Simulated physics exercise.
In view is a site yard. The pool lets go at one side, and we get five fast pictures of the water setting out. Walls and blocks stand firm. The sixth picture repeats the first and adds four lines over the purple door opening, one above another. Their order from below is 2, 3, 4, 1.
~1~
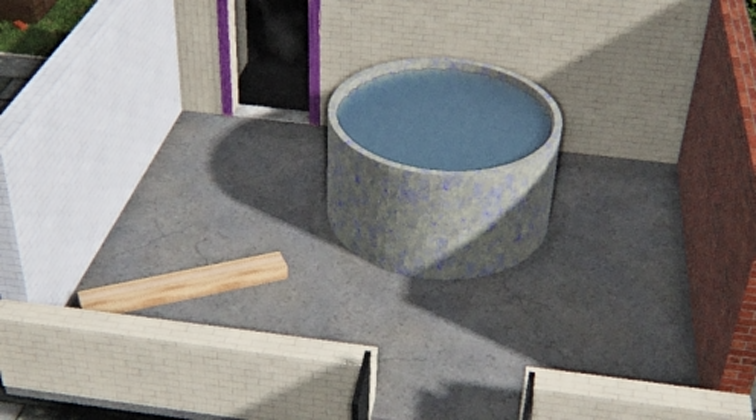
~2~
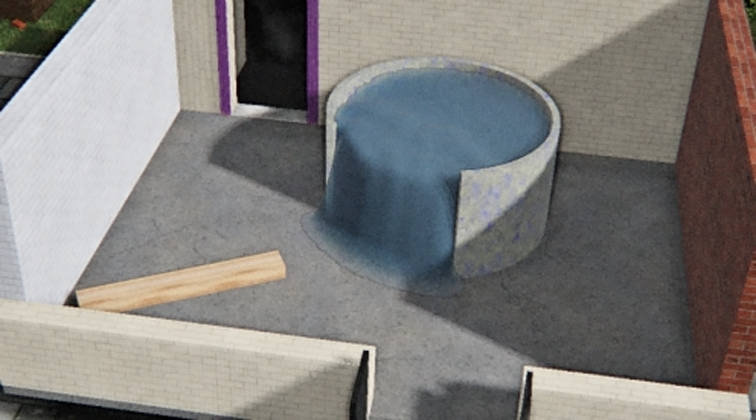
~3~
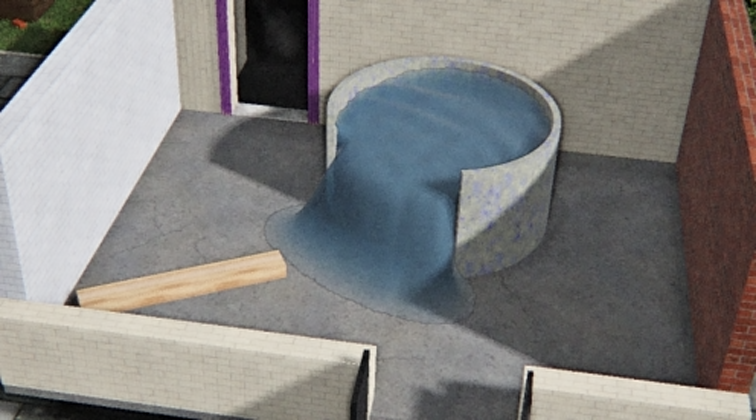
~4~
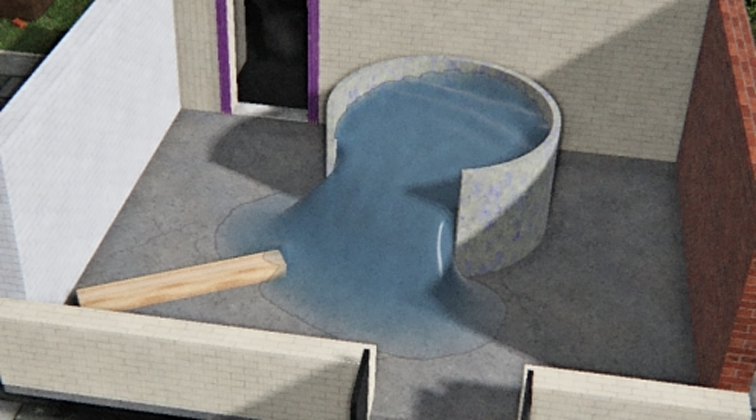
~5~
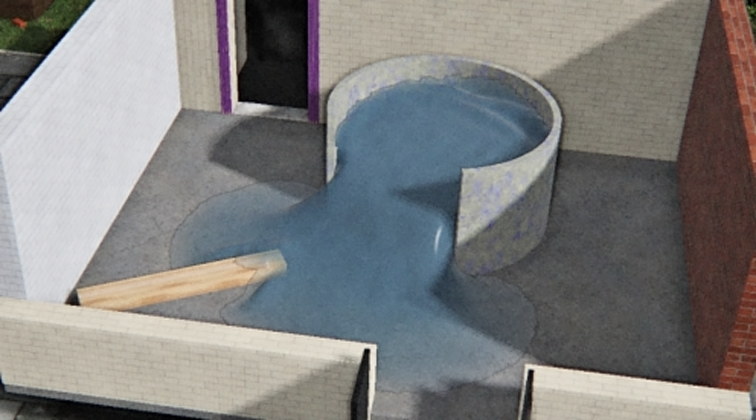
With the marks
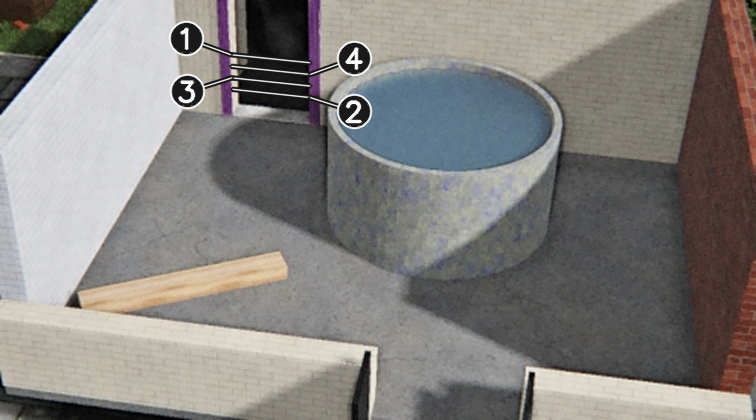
Water sits still in a round stone pool in a walled yard, then pours out through a wide opening in the pool's front left side. It spreads across the grey ground, reaches the wooden beam and flows around its near end, fanning wider while the level in the pool drops.
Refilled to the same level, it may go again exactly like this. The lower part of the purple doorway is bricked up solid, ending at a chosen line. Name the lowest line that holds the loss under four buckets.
I would pick mark 2.
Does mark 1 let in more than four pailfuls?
No, not at all.
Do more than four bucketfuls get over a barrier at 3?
No, not at all.
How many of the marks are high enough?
All of them.
On the marked copy, 1 at (270, 58); 2 at (271, 93); 3 at (270, 81); 4 at (270, 70); from the bottom up 2, 3, 4, 1.
For mark 1, nothing gets over.
For mark 2, a splash gets over, under a bucket.
For mark 3, nothing gets over.
For mark 4, nothing gets over.
